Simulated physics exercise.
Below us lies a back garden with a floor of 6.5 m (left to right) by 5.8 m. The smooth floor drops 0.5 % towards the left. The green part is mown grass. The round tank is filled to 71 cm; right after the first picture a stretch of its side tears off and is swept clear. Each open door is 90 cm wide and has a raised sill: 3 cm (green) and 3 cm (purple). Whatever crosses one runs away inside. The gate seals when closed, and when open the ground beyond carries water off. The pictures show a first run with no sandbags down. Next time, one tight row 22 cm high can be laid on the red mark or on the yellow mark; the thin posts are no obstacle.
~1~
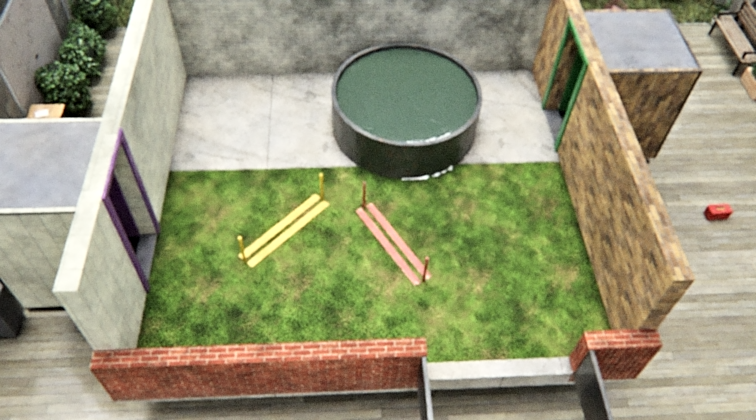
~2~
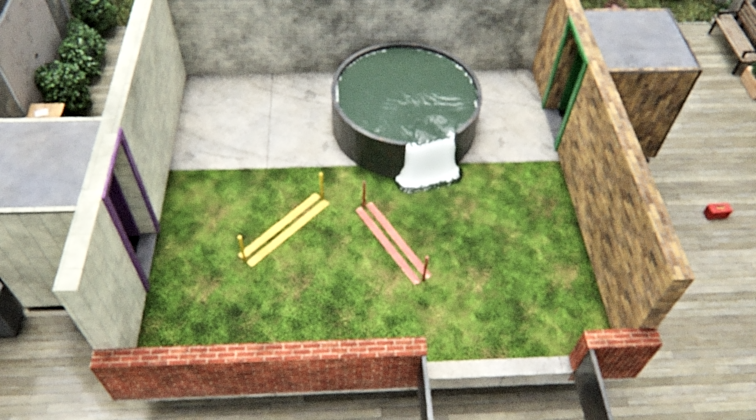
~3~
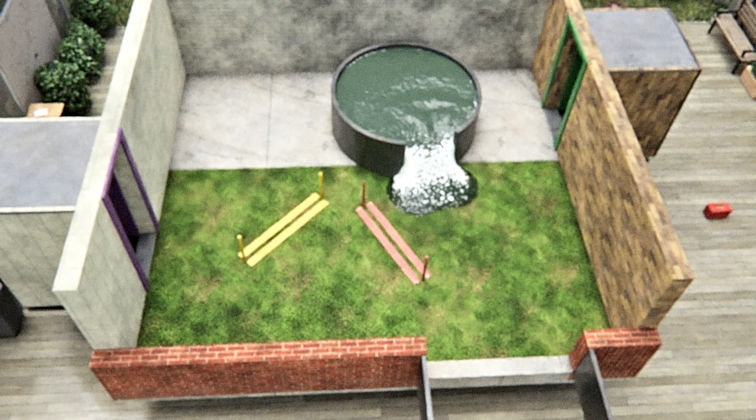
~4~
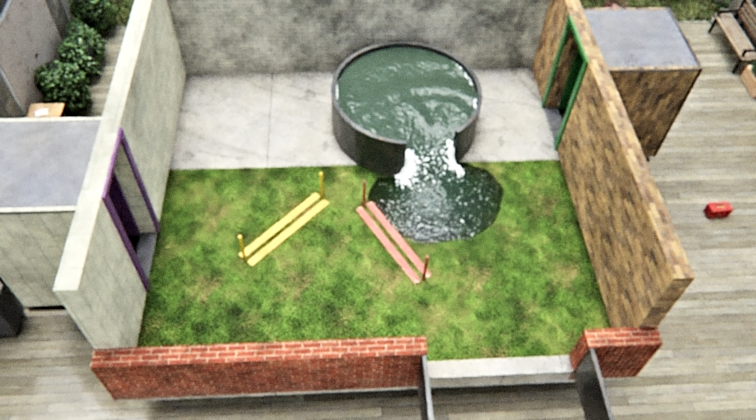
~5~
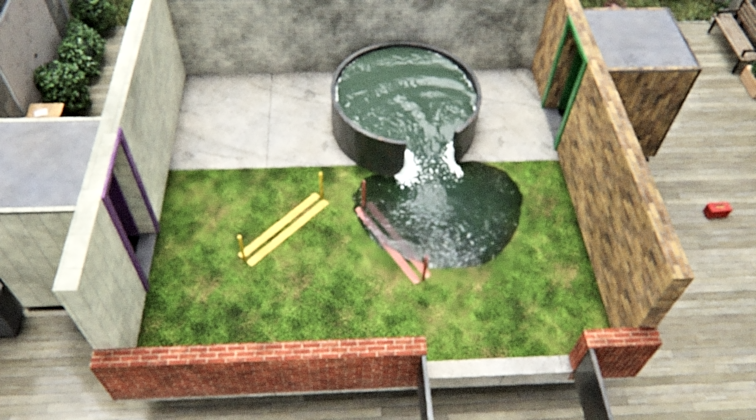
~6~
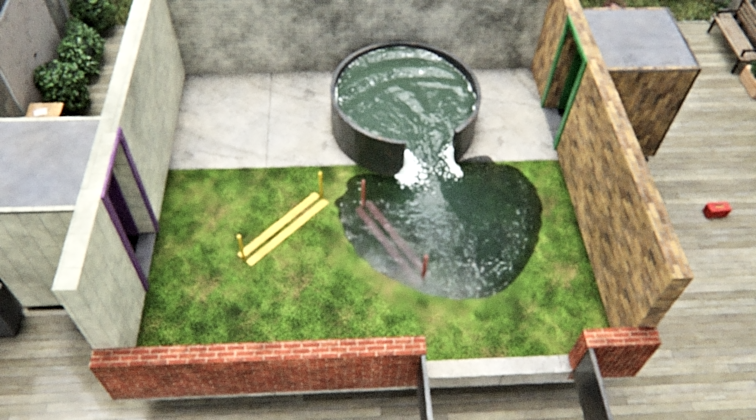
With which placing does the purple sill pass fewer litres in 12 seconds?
Choose red.
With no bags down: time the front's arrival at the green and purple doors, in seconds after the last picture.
Arrival: Green 2.6 s, purple 5.0 s.
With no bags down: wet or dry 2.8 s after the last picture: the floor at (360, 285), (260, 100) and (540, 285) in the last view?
In turn: Wet, dry, flooded.
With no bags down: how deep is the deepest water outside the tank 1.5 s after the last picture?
Roughly 30 cm.
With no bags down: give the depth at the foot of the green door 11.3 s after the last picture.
About 4.5 cm.
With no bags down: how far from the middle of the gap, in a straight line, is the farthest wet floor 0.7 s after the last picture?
Some 3.4 m out.
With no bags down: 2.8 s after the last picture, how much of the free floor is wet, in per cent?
Near 50 per cent is wet.
Then, 0.7 s after the last picture water covers 30 % of the floor and is deepest (38 cm) near (436, 174) in the run without bags; in at the purple door, 0 L with no bags, 0 L with the row on red, 0 L on yellow.
Then, 1.5 s after the last picture water covers 40 % of the floor and is deepest (30 cm) near (436, 174) in the run without bags; in at the purple door, 0 L with no bags, 0 L with the row on red, 0 L on yellow.
Then, 2.8 s after the last picture water covers 50 % of the floor and is deepest (26 cm) near (436, 174) in the run without bags; in at the purple door, 0 L with no bags, 0 L with the row on red, 0 L on yellow.
Then, 6.3 s after the last picture water covers 75 % of the floor and is deepest (14 cm) near (436, 174) in the run without bags; in at the purple door, 1 L with no bags, 0 L with the row on red, 2 L on yellow.
Then, 11.3 s after the last picture water covers 100 % of the floor and is deepest (8 cm) near (436, 174) in the run without bags; in at the purple door, 35 L with no bags, 0 L with the row on red, 36 L on yellow.
